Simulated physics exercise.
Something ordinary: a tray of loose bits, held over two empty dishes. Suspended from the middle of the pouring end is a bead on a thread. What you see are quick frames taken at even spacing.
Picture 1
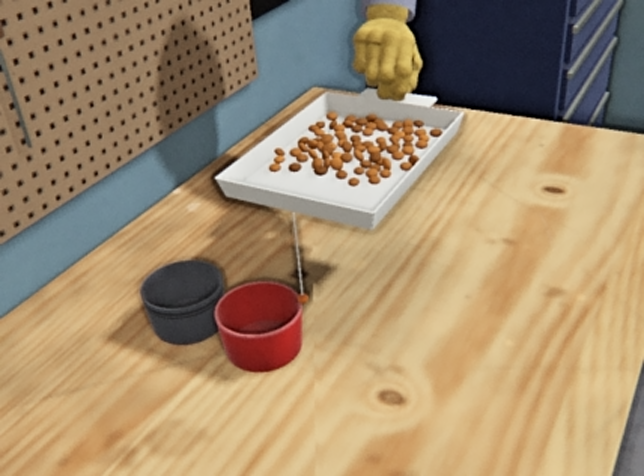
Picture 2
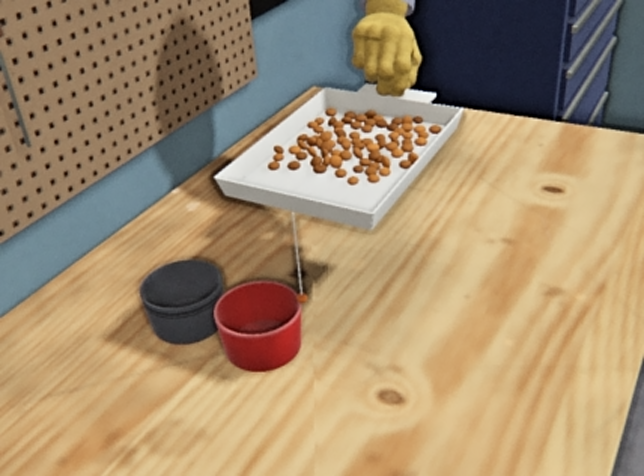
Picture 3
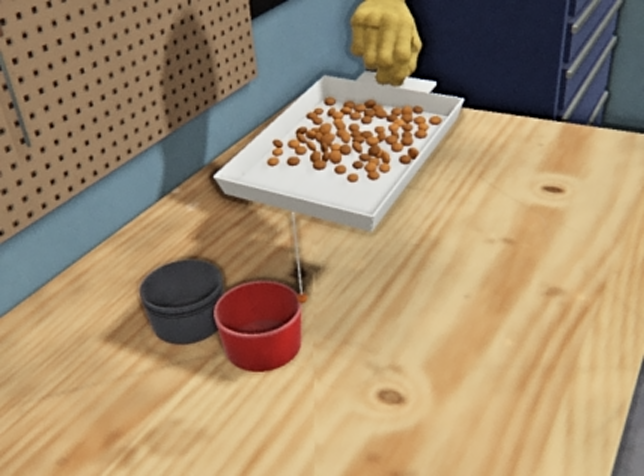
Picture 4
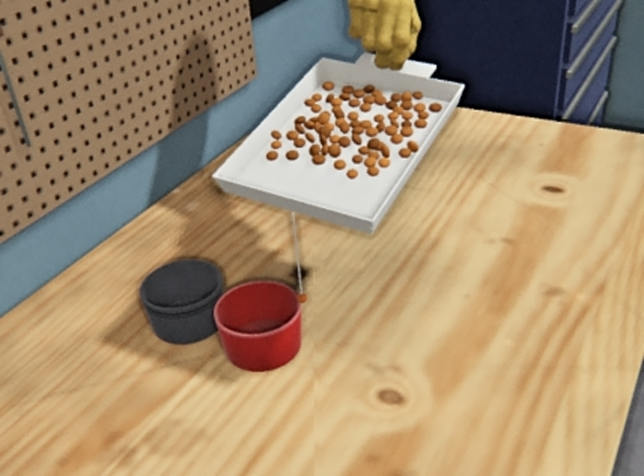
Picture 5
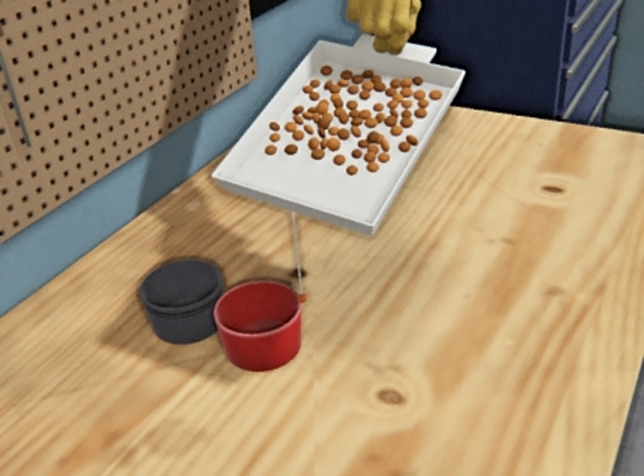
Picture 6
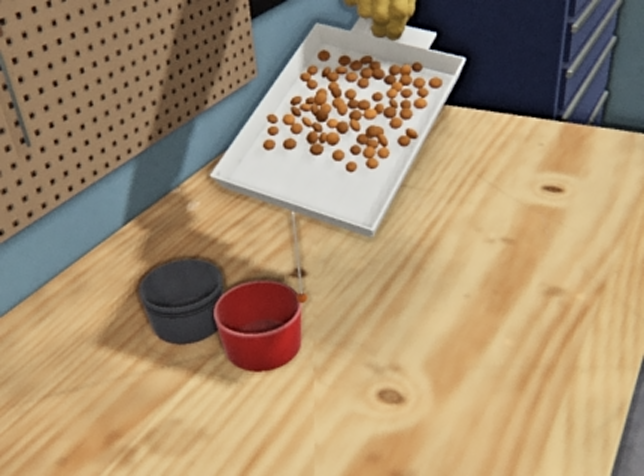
A yellow-gloved hand steadily raises the far end of a white tray of brown bits.
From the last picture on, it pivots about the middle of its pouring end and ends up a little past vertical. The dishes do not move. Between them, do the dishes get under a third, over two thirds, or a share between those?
Between them they get under a third.
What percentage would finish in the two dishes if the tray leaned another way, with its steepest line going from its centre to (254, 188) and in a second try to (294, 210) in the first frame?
For the first it's near 70 %, for the second near 30 %.
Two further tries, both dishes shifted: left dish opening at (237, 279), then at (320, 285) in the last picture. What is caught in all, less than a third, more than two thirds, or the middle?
First attempt: Below one third; second attempt: Less than a third.
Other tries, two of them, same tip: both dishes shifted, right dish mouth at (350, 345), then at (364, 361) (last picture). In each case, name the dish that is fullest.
First try, the dish at right; second try, the dish at right.
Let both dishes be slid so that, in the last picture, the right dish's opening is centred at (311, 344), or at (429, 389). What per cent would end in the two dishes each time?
Roughly 50 per cent, then roughly 70 per cent.
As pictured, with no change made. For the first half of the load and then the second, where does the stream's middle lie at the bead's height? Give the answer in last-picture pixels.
(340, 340), then (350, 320).
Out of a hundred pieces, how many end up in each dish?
Left 0 per cent, right 0 per cent.
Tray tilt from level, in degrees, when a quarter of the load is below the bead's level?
Angle reached: About 85°.
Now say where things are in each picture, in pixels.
Corners of the pouring end near (224, 176) and (371, 209), level; middle of the load near (358, 145), bits of cat kibble; left dish near (160, 323); right dish near (237, 350); bead on its thread near (303, 299), in the first frame.
Corners of the pouring end near (223, 176) and (370, 209), level; middle of the load near (357, 142), in the second frame.
Corners of the pouring end near (222, 175) and (370, 212), tipped barely, lowest at the right corner; middle of the load near (356, 135), in the third frame.
Corners of the pouring end near (221, 174) and (370, 216), tipped a little, lowest at the right corner; middle of the load near (355, 124), in the fourth frame.
Corners of the pouring end near (220, 173) and (370, 220), tipped clearly, lowest at the right corner; middle of the load near (354, 114), in the fifth frame.
Corners of the pouring end near (218, 173) and (370, 223), tipped clearly, lowest at the right corner; middle of the load near (353, 104); left dish near (159, 323); right dish near (236, 349), in the sixth frame.
Shortly afterwards, tray tipped steeply; the bulk on the tray; a little in the air.
Next, tray tipped past a quarter turn; near a quarter on the tray; near half outside both; near a quarter in the air.
Some moments later, tray tipped past a quarter turn; the whole lot outside both.
In the end, tray tipped past a quarter turn; none at all in the right dish; none at all in the left dish; the whole lot outside both.
